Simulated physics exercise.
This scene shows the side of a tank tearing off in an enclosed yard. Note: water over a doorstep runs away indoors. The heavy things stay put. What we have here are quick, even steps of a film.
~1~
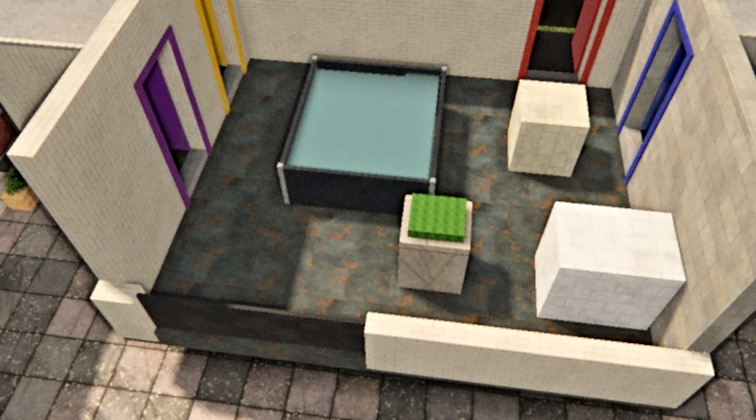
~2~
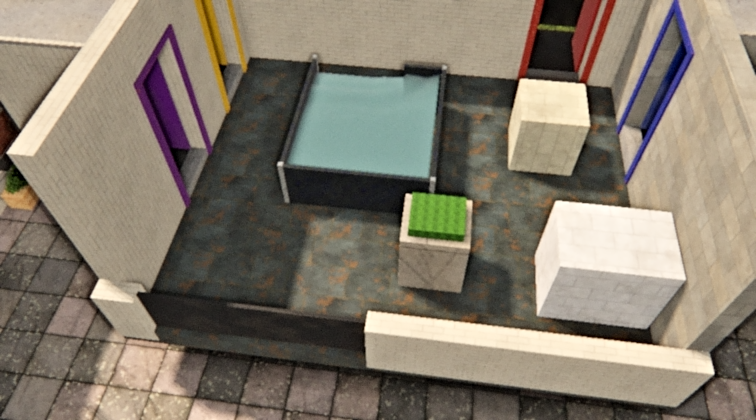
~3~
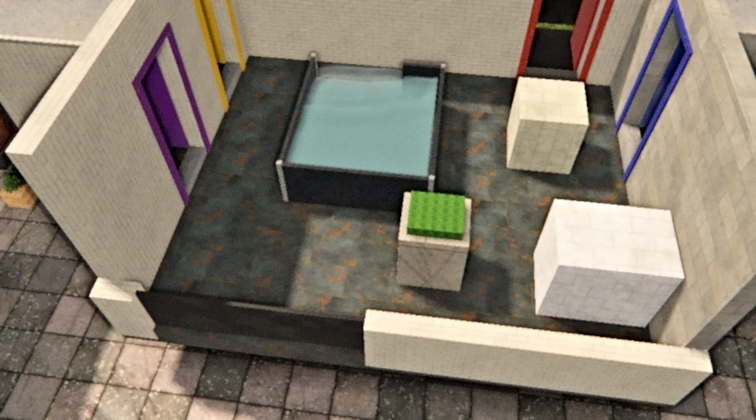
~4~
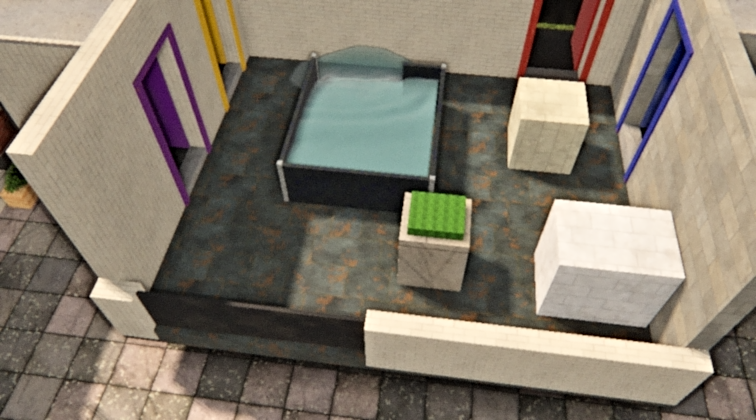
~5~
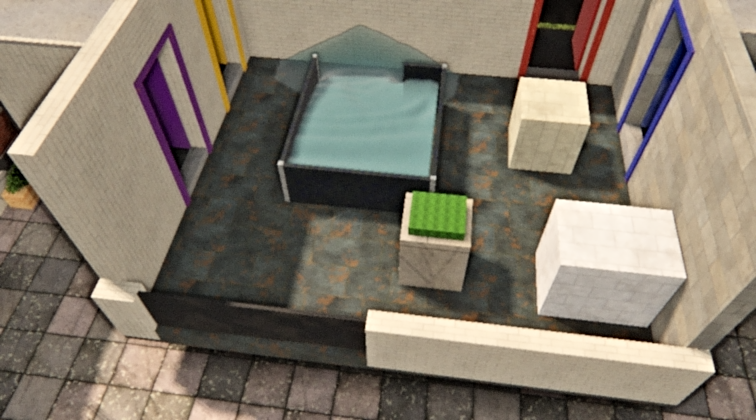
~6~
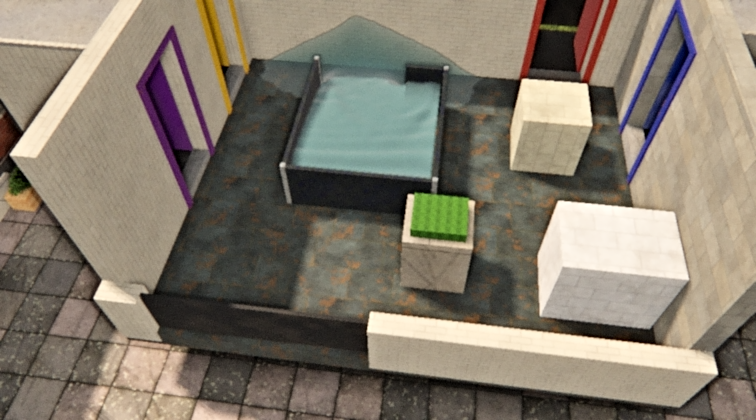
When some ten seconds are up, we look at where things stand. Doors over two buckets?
The purple door stays at or under the cap there; the blue door stays at or under the cap there; the red door tips over the cap there; the yellow door tips over the cap there.
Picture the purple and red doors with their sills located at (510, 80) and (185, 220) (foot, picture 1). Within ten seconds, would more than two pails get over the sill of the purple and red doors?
Result - purple door: Remains below the limit; red door: Crosses the limit.
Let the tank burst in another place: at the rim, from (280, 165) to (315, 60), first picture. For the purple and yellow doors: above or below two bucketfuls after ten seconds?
First purple beats the mark, then yellow beats the mark.
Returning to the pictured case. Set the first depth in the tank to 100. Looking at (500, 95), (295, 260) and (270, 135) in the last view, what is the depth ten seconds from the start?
Going in order, that's 8, 14 and 6 %.
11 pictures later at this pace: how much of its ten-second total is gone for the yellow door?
Roughly 45 percent.
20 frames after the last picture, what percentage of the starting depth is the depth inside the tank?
Near 38 in a hundred.
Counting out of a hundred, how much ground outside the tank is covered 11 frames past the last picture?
I reckon 40 per cent or so.
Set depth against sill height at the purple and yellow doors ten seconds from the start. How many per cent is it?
In order: Roughly 80 % and 50 %.
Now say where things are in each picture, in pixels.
The first frame shows still water in the water tank at (368, 119).
In the second frame, the front is at a hidden place, out from the gap on the water tank's far side.
In the third frame, water pours out on the water tank's far side and has run to a hidden place.
In the fourth frame, the front is at a hidden place, out from the gap on the water tank's far side.
In the fifth frame, water pours out on the water tank's far side and has run to (456, 75).
In the sixth frame, water pours out on the water tank's far side and has run to (476, 78).
A moment on, water covers 25 % of the floor; the purple door not reached, the blue door not reached, the red door wet at the sill, nothing in, the yellow door under two buckets in.
Next, water covers 40 % of the floor; the purple door wet at the sill, nothing in, the blue door wet at the sill, nothing in, the red door wet at the sill, nothing in, the yellow door over two buckets in.
Then, water covers 70 % of the floor; the purple door wet at the sill, nothing in, the blue door under two buckets in, the red door under two buckets in, the yellow door far over two buckets in.
Later, water covers 95 % of the floor; the purple door wet at the sill, nothing in, the blue door under two buckets in, the red door over two buckets in, the yellow door far over two buckets in.
In the end, water covers 100 % of the floor; the purple door wet at the sill, nothing in, the blue door under two buckets in, the red door far over two buckets in, the yellow door far over two buckets in.
